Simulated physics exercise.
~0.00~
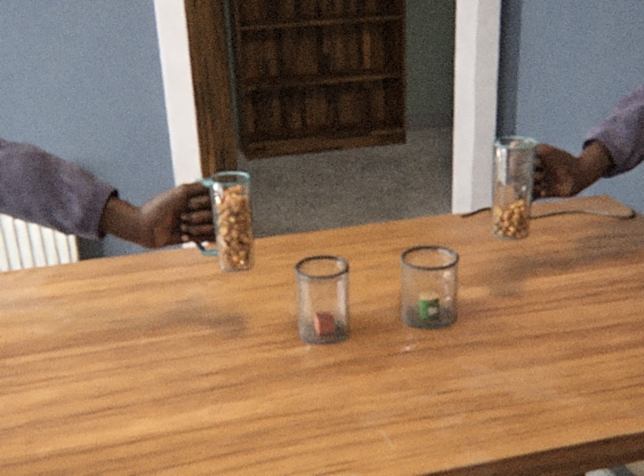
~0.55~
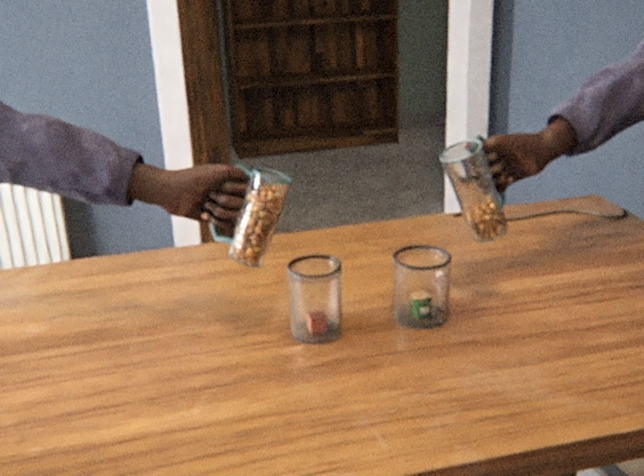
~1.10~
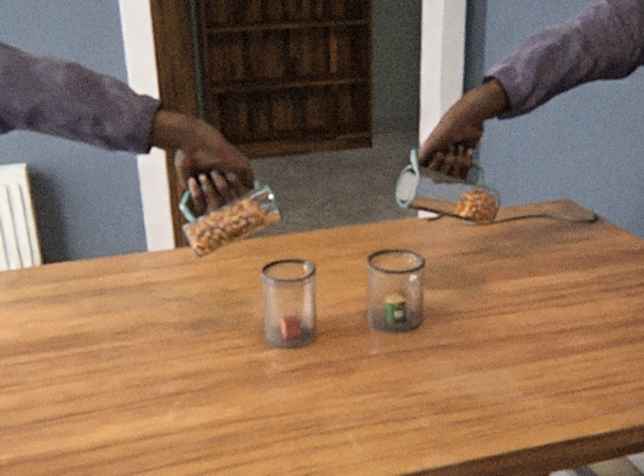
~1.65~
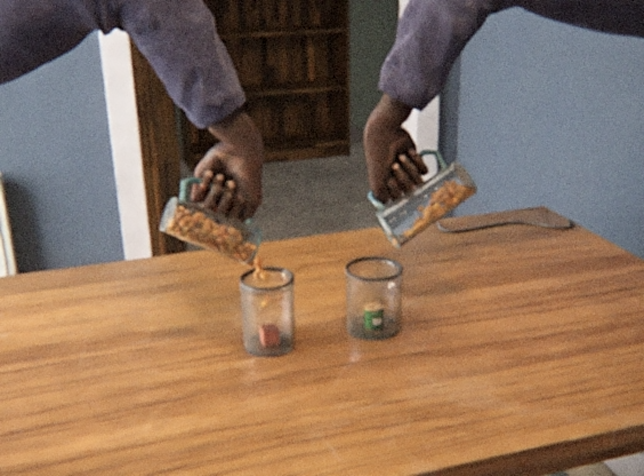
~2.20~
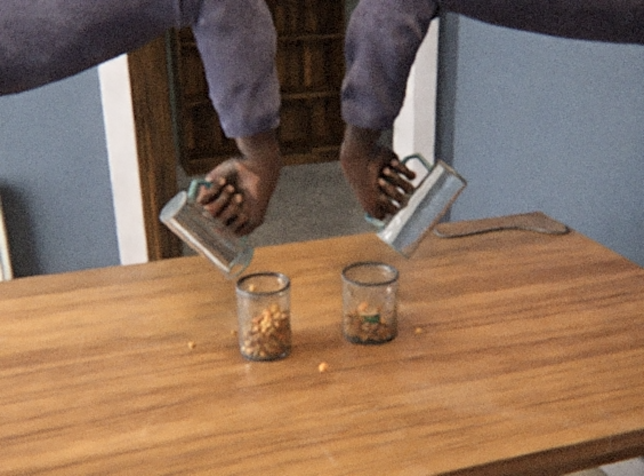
On a wooden table, two hands pour nuggets into glasses, covering only the left object.
